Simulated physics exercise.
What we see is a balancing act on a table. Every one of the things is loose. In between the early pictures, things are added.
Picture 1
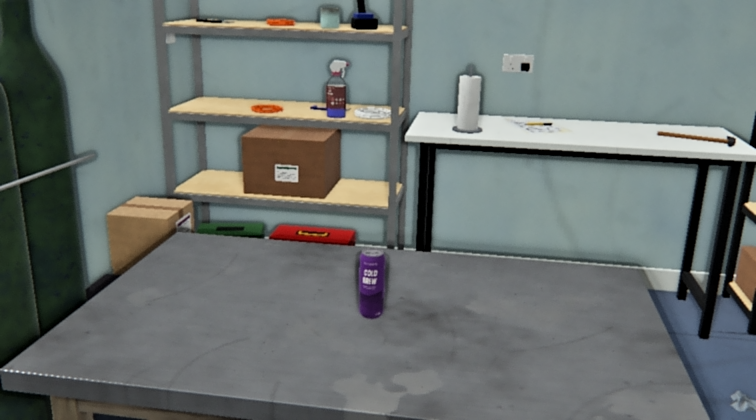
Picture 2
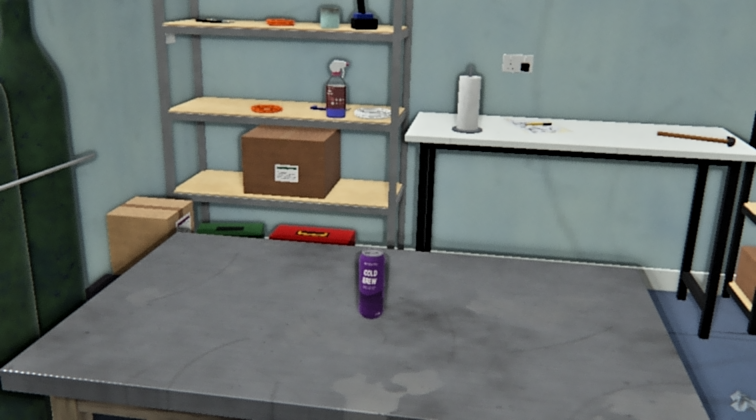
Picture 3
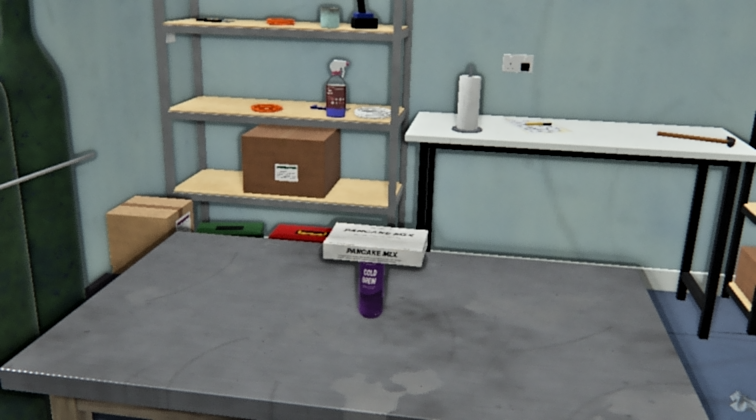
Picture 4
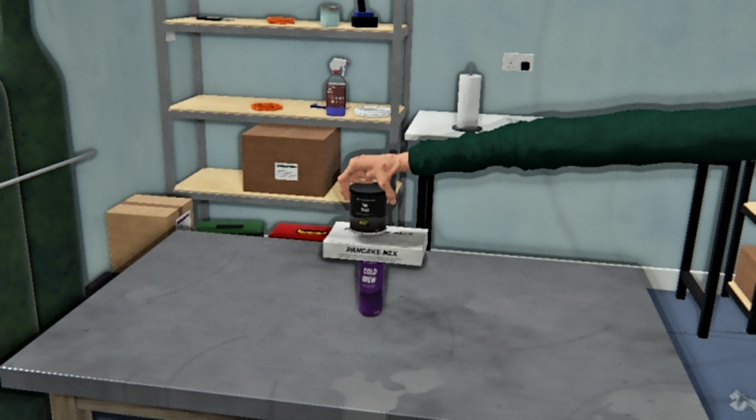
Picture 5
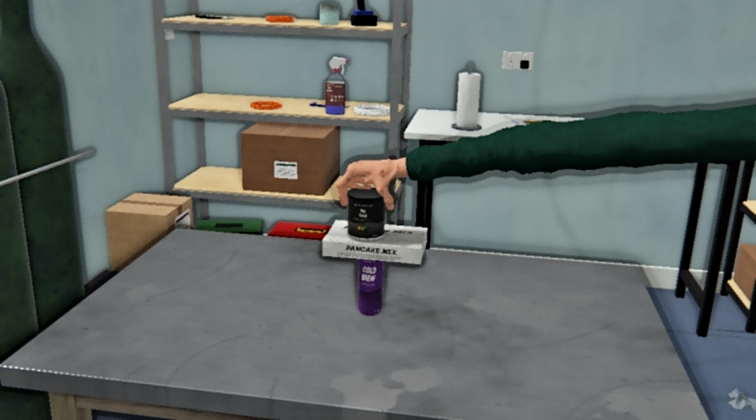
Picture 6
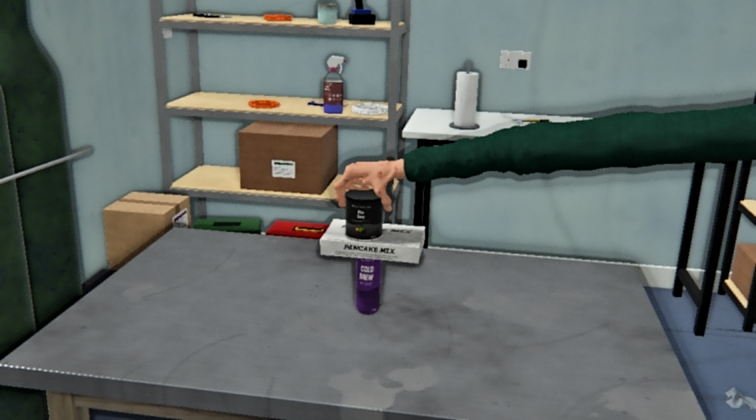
A white pancake mix packet appears flat across the top of a purple cold brew can standing alone on a grey table. A green-sleeved arm then reaches in from the right, lowers a black tin onto the packet, slightly left of its middle, and keeps hold of it.
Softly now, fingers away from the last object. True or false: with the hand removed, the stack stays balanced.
True.
Then, 0.70 s after the last picture, nothing has stirred.
Then, 1.70 s after the last picture, black tin resting near (364, 215).
At rest, all 3 in place. Seen from the same camera at the end, black tin near (364, 215). The stack keeps its balance.
